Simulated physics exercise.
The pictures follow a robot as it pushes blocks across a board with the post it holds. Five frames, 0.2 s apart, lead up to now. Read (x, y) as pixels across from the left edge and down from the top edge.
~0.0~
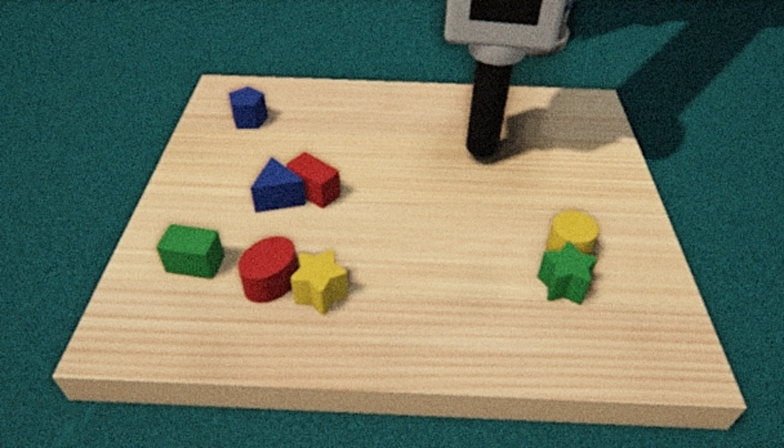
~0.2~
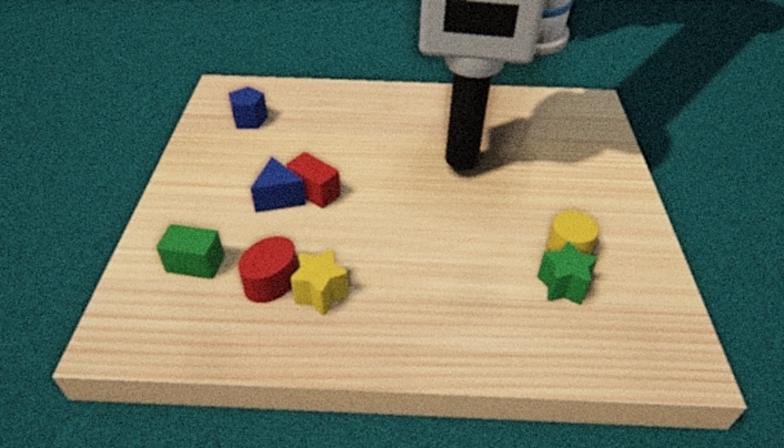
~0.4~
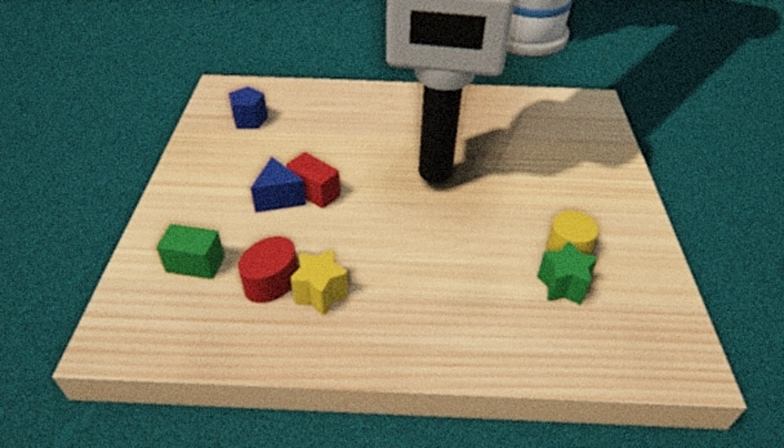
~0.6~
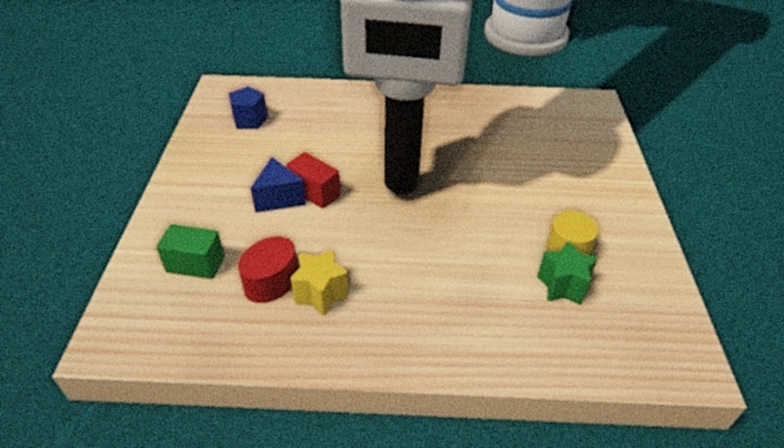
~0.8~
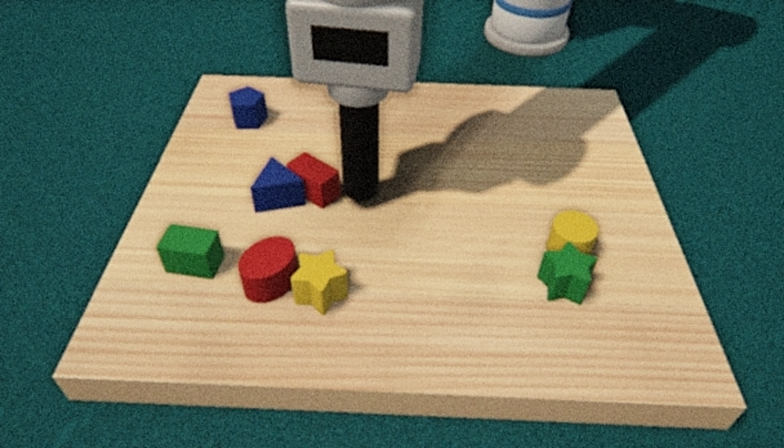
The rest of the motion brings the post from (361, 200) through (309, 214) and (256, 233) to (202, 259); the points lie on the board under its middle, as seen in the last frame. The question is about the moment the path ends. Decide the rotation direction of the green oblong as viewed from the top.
It spins with the clock.
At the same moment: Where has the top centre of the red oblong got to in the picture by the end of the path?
It comes to (292, 162).
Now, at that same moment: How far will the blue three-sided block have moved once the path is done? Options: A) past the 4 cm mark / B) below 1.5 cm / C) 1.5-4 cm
C: 1.5-4 cm.
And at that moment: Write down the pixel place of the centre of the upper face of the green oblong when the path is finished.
The centre of its top will be at (159, 253).
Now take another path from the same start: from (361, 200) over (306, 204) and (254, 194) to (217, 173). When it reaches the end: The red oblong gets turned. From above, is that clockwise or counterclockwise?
Turns clockwise.
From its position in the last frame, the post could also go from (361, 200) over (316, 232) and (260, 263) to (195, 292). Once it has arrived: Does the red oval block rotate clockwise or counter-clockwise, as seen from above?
Its rotation is counterclockwise.
On the path given first. One third of the way, post (306, 205); blue three-sided block (263, 174), turned 15° clockwise; red oblong (292, 162), turned 15° clockwise.
Two thirds of the way, post (253, 224); blue three-sided block (248, 174), turned 65° clockwise; red oblong (292, 162), turned 20° clockwise.
At the end, post (199, 250); green oblong (159, 253), turned 30° clockwise; red oval block in place; blue three-sided block (248, 174), turned 65° clockwise; red oblong (292, 162), turned 20° clockwise.
